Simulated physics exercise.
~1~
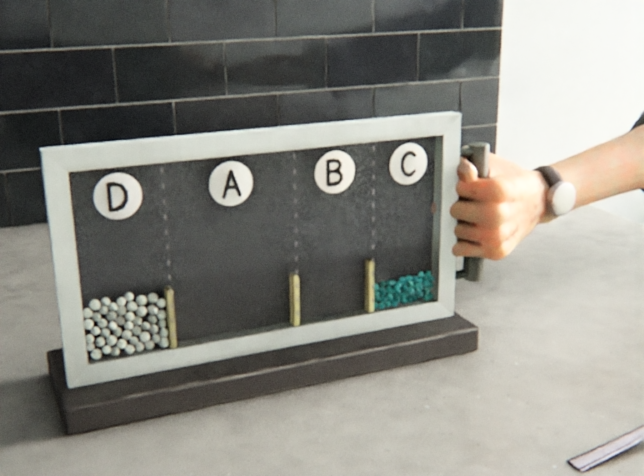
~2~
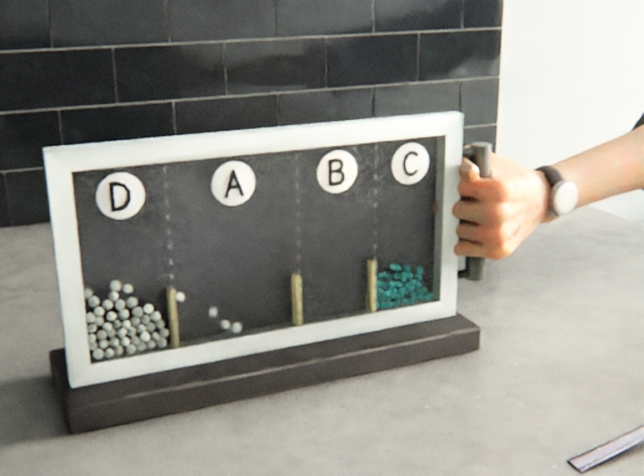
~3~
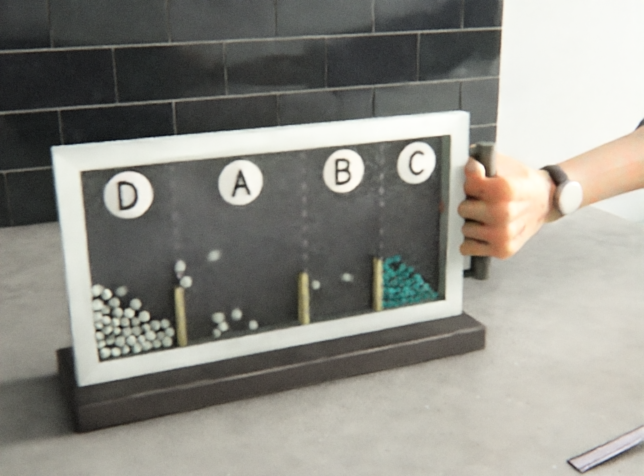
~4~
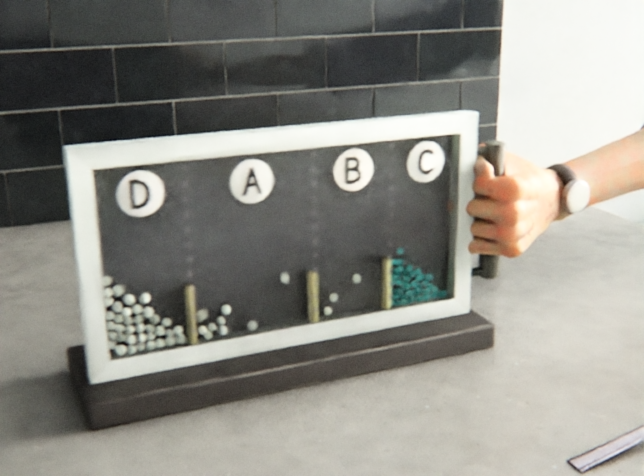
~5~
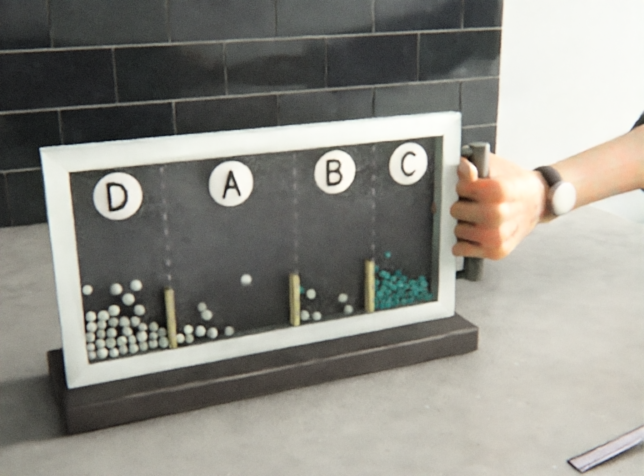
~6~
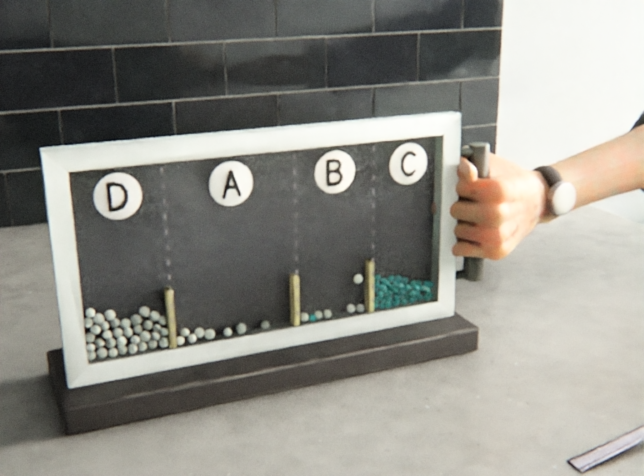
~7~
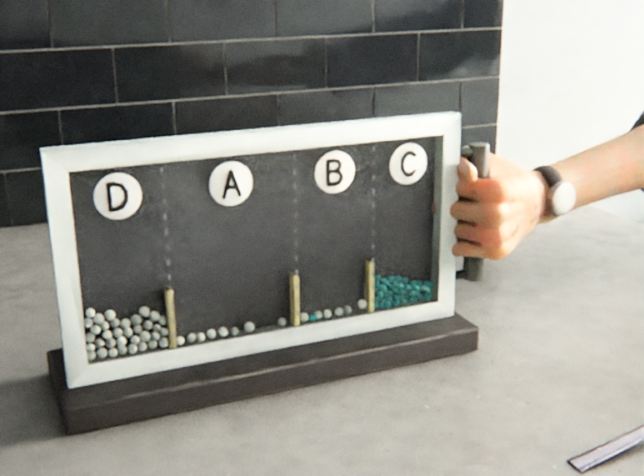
On a grey counter, a hand shakes a clear-fronted box, scattering some white beads rightward over low dividers.
